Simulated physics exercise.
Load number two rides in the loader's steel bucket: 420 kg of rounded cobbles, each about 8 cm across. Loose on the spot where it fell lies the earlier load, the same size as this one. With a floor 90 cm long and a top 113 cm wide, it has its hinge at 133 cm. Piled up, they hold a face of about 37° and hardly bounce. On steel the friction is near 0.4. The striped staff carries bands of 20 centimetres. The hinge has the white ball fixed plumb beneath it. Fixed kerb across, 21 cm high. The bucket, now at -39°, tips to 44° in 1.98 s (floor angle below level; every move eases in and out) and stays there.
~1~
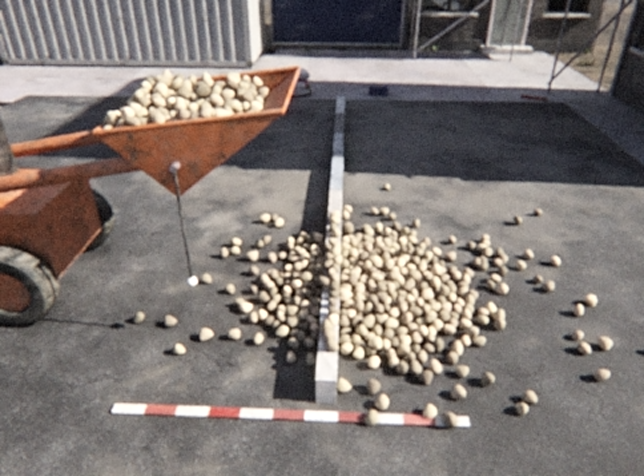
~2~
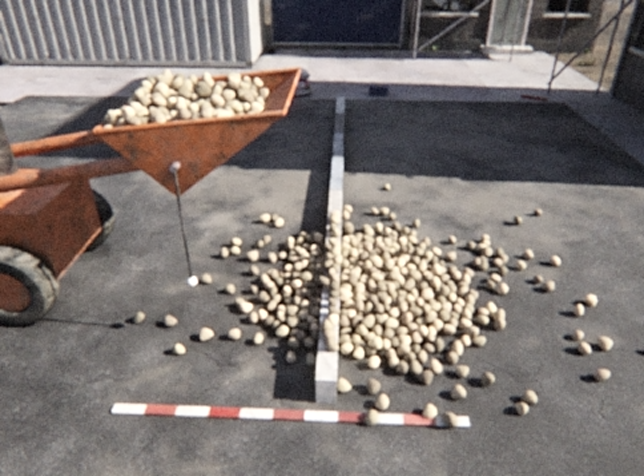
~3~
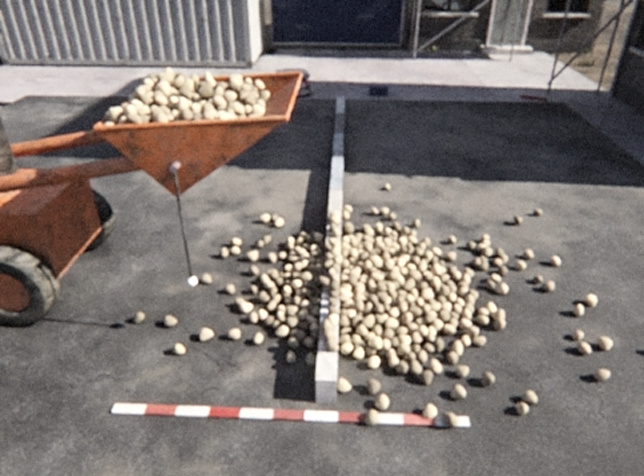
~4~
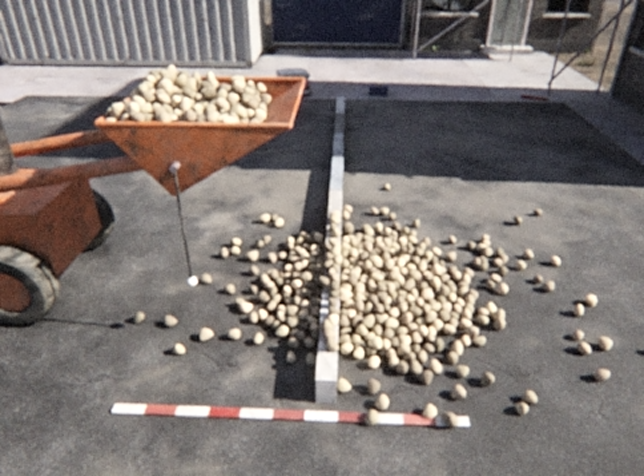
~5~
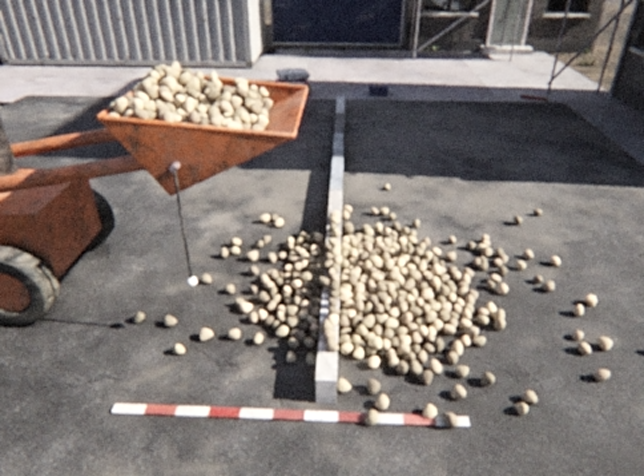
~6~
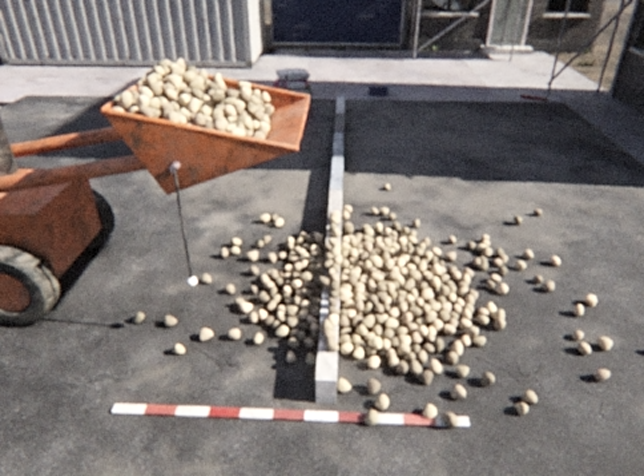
The clip shows an orange loader at left tilting its bucket of pale round stones forward, slowly at first, its right lip lowering, while a heap of similar stones lies motionless across a narrow kerb behind a red-and-white striped staff.
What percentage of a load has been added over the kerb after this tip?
29 %.
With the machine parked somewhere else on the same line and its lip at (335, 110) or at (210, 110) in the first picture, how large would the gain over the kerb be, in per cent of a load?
Close to 85 per cent, followed by close to 0 per cent.
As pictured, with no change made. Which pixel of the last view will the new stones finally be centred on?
Roughly pixel (309, 276) in the last view.
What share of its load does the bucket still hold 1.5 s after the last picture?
It still holds about 15 per cent.
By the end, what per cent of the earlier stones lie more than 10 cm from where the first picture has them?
About 10 %.
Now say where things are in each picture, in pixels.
In the first frame, the bucket is at -39°, its lip at (283, 111); the top of the load is at (185, 85). The earlier load is highest near (332, 262), 26 cm above ground level, 28 % on this side of the kerb, 73 % over the kerb.
In the second frame, the bucket is at -38°, its lip at (284, 113); the top of the load is at (177, 83).
The third frame shows lip at (287, 118), floor tilted -36°, highest stones at (161, 81).
In the fourth frame, the bucket is at -32°, its lip at (290, 126); the top of the load is at (161, 78).
The fifth frame shows lip at (294, 137), floor tilted -27°, highest stones at (164, 75).
In the sixth frame, the bucket is at -21°, its lip at (297, 149); the top of the load is at (167, 70).
Then, 0.9 s after the last picture the floor is at 31°; in per cent of one load, 95 in the bucket, 32 on this side of the kerb, 73 over the kerb; the foremost stones are at (593, 294).
Then, 1.5 s after the last picture the floor is at 44°; in per cent of one load, 13 in the bucket, 101 on this side of the kerb, 86 over the kerb; the foremost stones are at (593, 294).
Then, 1.8 s after the last picture the floor is at 44°; in per cent of one load, 0 in the bucket, 101 on this side of the kerb, 99 over the kerb; the foremost stones are at (593, 294).
Then, 4.4 s after the last picture the floor is at 44°; in per cent of one load, 0 in the bucket, 99 on this side of the kerb, 102 over the kerb; the foremost stones are at (593, 294). Net gain over the kerb, 29.
